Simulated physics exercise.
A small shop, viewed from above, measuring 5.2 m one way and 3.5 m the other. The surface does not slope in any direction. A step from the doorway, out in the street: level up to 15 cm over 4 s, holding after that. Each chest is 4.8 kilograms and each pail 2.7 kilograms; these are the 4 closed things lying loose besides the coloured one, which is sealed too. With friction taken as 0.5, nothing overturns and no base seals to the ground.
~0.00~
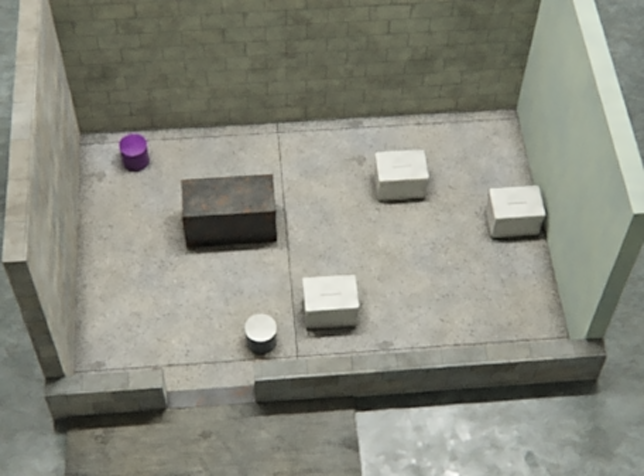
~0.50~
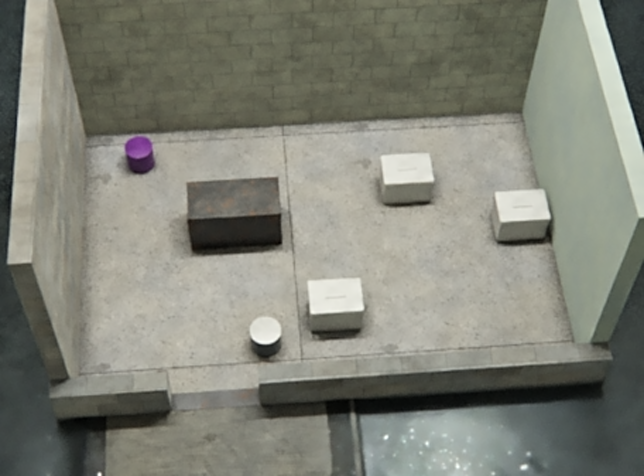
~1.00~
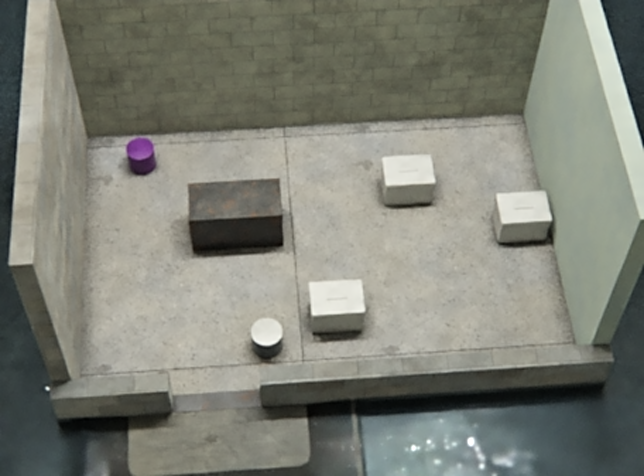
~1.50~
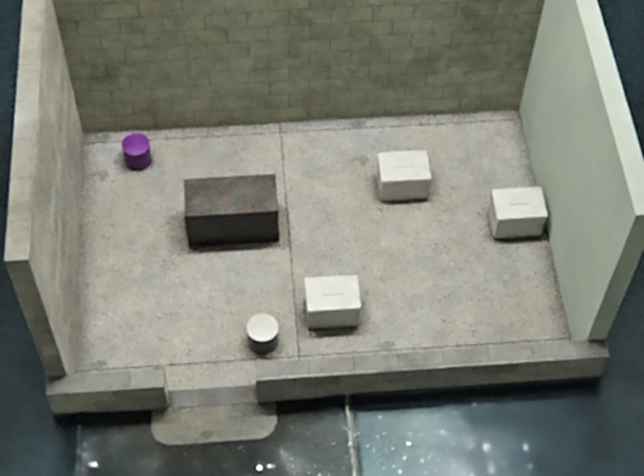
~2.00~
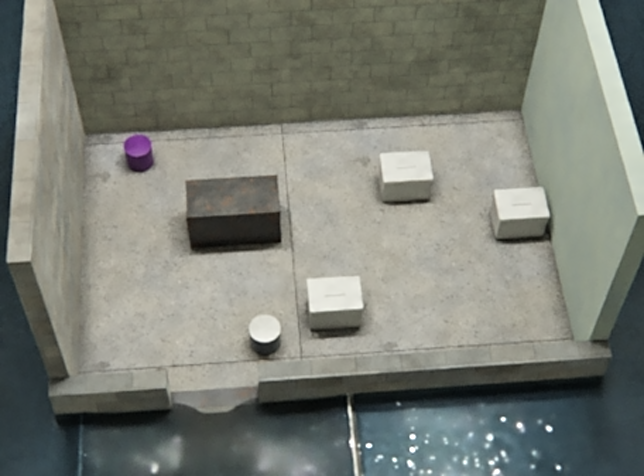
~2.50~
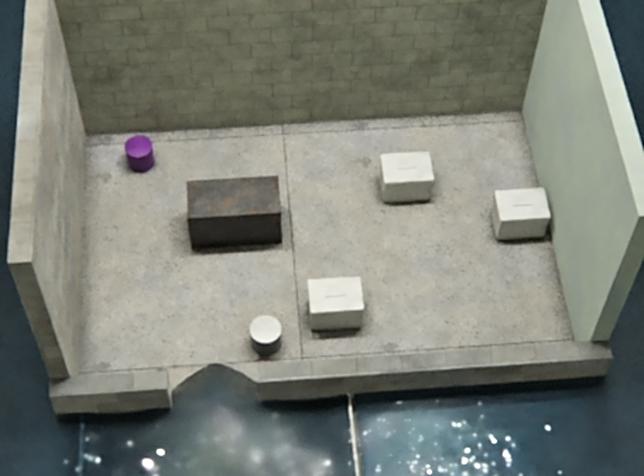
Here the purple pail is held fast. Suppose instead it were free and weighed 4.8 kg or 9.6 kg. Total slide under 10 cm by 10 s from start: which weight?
It will need the bigger ballast.
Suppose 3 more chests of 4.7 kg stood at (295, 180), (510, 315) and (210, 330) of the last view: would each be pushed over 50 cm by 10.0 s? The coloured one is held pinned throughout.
Order as asked: Stays within / stays within / goes beyond.
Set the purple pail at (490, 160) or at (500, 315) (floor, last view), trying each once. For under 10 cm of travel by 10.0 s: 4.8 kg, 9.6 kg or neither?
Taking the two spots in turn, both keep it, then both keep it.
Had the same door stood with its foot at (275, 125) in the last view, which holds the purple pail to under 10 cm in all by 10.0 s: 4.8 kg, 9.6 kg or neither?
That way, the small mass suffices.
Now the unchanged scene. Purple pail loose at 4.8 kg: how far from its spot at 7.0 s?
Around 0 centimetres out of place.
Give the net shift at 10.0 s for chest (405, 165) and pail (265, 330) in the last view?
Respectively 0 and 40 centimetres.
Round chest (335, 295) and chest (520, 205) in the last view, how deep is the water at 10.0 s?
Close to 2 and 2 centimetres.
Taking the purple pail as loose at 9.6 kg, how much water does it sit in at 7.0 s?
About 3 cm.
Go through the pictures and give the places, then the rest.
The first frame shows the purple pail at (133, 145) rests on the ground; 0.0 m2 under water; 0 of 5 have shifted.
The second frame shows the purple pail at (138, 147), on the bottom; 0.0 m2 under water; 0 of 5 have shifted.
The third frame shows the purple pail at (140, 148), on the bottom; water covers 0.0 m2; 0 of 5 have shifted.
The fourth frame shows the purple pail at (136, 144), on the bottom; water covers 0.0 m2; 0 of 5 have shifted.
The fifth frame shows the purple pail at (138, 145) rests on the ground; water covers 0.0 m2; 0 of 5 have shifted.
The sixth frame shows the purple pail at (138, 146) rests on the ground; 0.1 m2 under water; 0 of 5 have shifted.
After 3.5 s the purple pail would be 0 cm from its start with 4.8 kg and 0 cm from its start with 9.6 kg; 0 cm of water round it then.
After 4.5 s the purple pail would be 0 cm from its start with 4.8 kg and 0 cm from its start with 9.6 kg; 0 cm of water round it then.
After 7.0 s the purple pail would be 0 cm from its start with 4.8 kg and 0 cm from its start with 9.6 kg; 3 cm of water round it then.
After 10.0 s the purple pail would be 61 cm from its start with 4.8 kg and 0 cm from its start with 9.6 kg; 6 cm of water round it then.
